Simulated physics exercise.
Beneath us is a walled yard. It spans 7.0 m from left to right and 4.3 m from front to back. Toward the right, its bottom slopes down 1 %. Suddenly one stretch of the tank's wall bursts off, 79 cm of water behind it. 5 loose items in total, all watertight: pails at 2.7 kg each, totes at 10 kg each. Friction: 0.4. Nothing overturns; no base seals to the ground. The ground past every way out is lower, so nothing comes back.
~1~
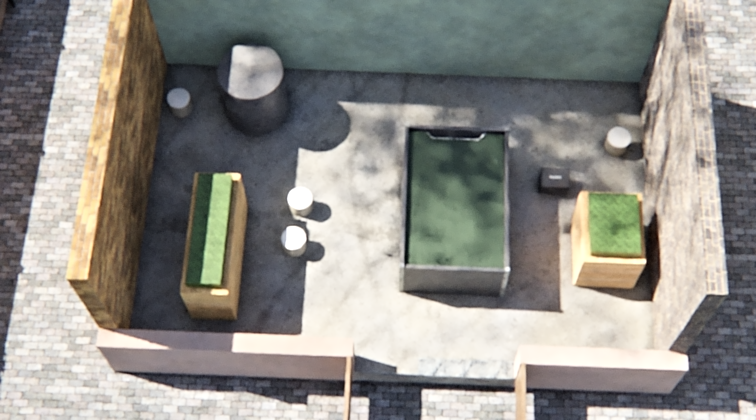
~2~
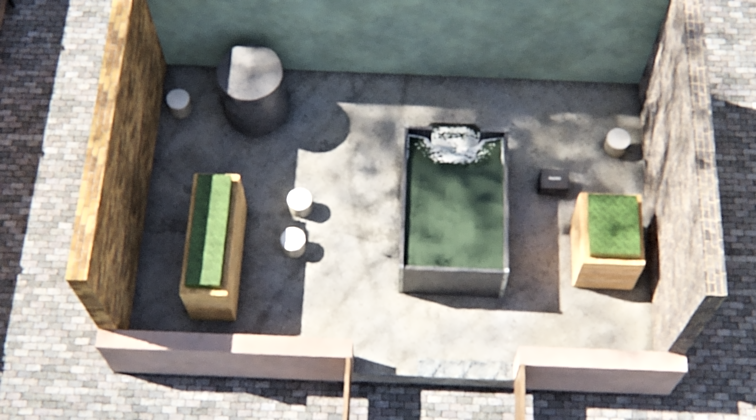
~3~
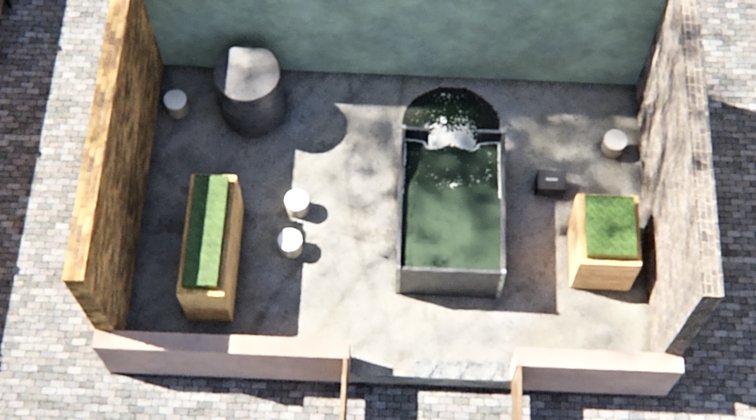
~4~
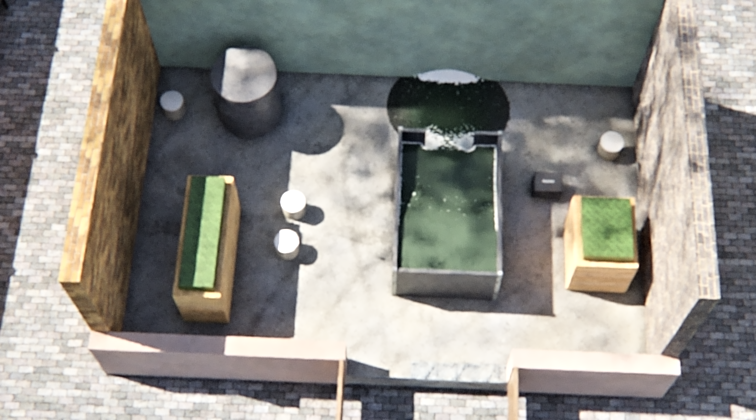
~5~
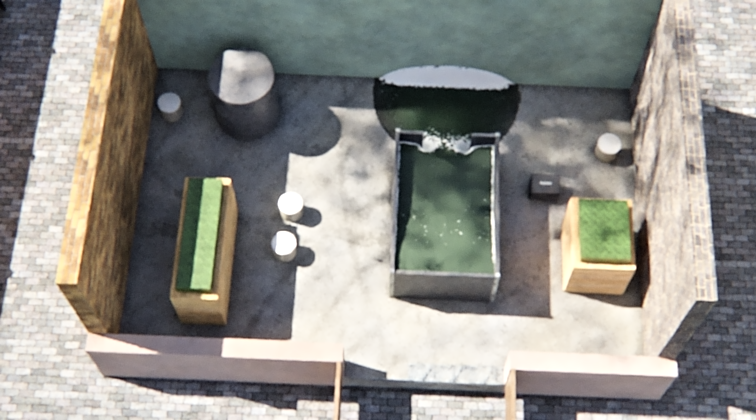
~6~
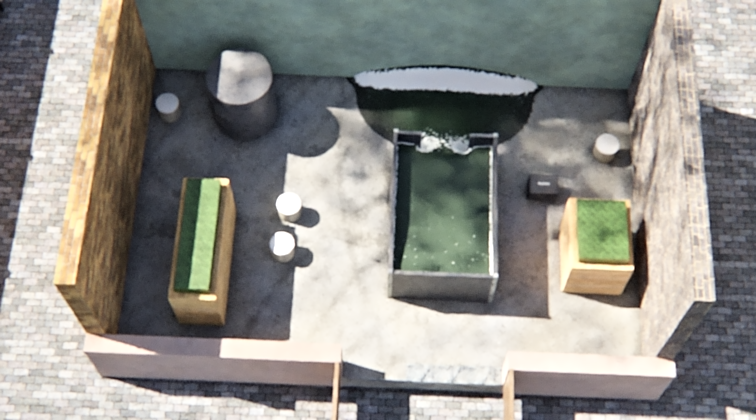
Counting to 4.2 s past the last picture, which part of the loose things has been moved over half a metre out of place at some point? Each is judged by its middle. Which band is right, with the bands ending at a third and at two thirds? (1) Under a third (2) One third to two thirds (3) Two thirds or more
The answer is 3.
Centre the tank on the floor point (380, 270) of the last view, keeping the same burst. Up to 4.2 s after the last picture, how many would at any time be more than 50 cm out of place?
Result: 4 of them.
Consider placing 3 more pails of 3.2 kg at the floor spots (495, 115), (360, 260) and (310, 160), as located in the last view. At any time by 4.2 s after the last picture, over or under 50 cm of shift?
Beyond it, within it, beyond it.
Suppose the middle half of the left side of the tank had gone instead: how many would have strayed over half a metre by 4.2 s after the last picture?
Then it comes to 3 of them.
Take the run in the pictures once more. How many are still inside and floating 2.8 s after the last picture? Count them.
It comes to 1 of them.
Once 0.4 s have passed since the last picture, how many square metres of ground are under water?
Roughly 7.0 m2.
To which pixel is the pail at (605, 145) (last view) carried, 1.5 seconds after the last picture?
Close to pixel (611, 171).
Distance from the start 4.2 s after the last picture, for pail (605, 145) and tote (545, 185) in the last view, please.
Shifts in order: 250 cm; 30 cm.
Then, 0.4 s after the last picture 0 of 5 are over 50 cm from their spots; 0 afloat.
Then, 1.5 s after the last picture 0 of 5 are over 50 cm from their spots; 1 afloat.
Then, 2.8 s after the last picture 3 of 5 are over 50 cm from their spots; 1 afloat.
Then, 4.2 s after the last picture 4 of 5 are over 50 cm from their spots, and 4 have been at some point; 2 afloat.
